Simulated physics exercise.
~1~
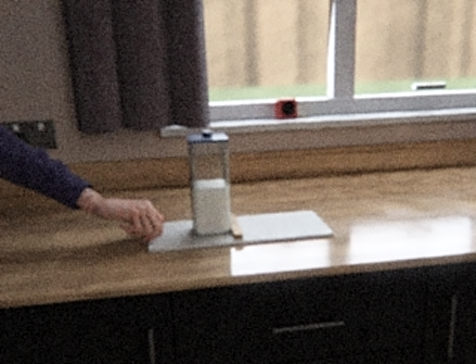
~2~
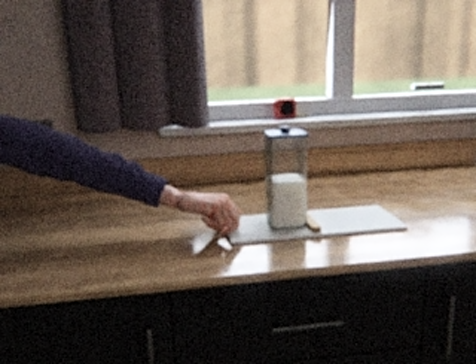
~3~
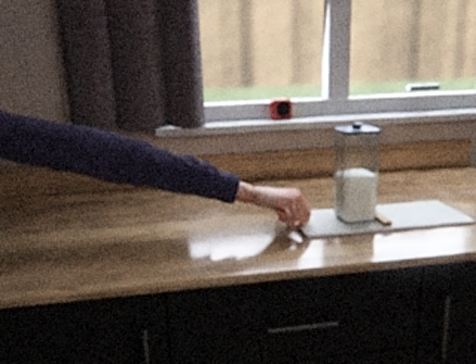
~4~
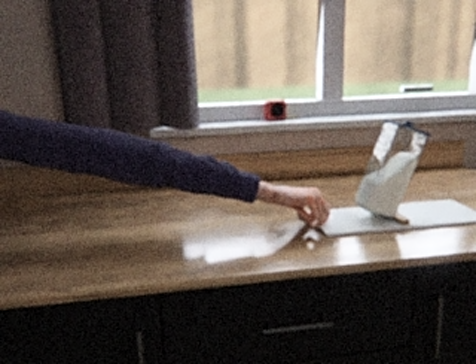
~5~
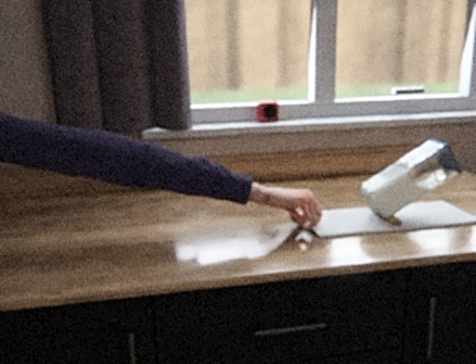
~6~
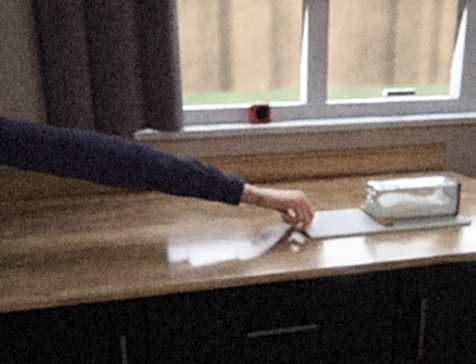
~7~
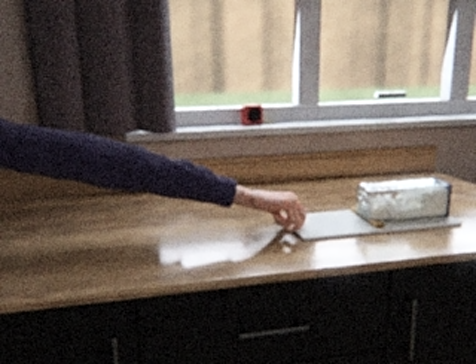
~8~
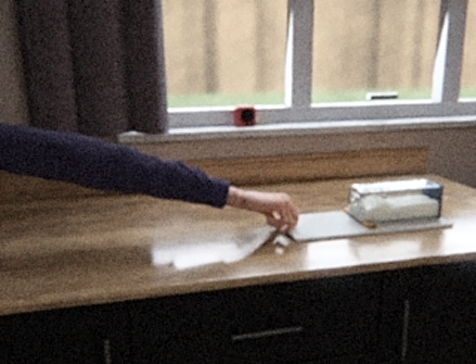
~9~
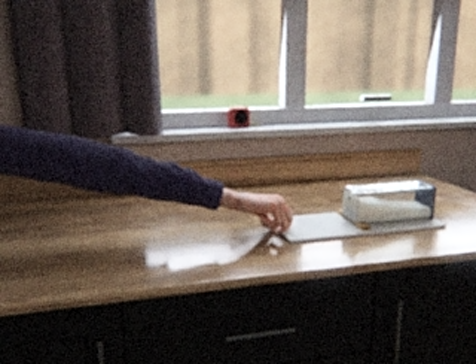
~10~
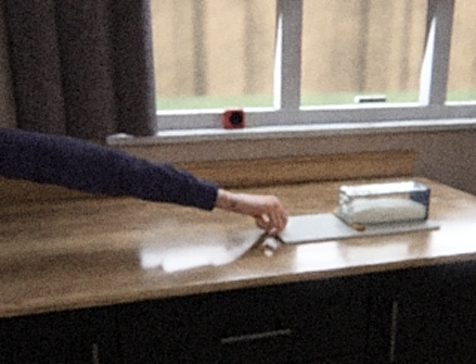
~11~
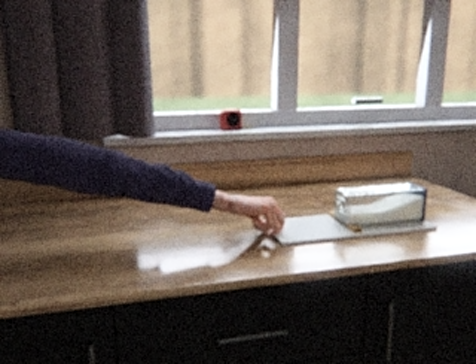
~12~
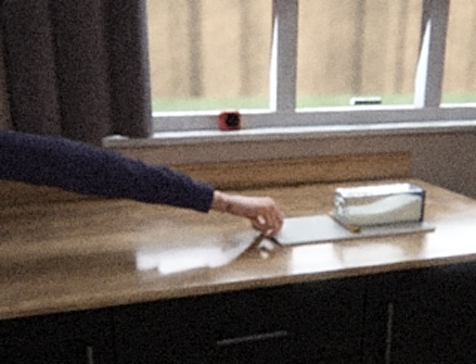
At the start, a tall clear container with a dark cap, about half full of white liquid, stands upright on a pale board on a wooden counter beneath a window. From the left, a hand in a dark sleeve holds the near end of the board and slides it to the right, carrying the container along. As the board comes to a halt, the container tips over to the right, its liquid tilting inside. It drops onto its side on the board. It stays lying there, still capped, while the hand remains at the board's left end.
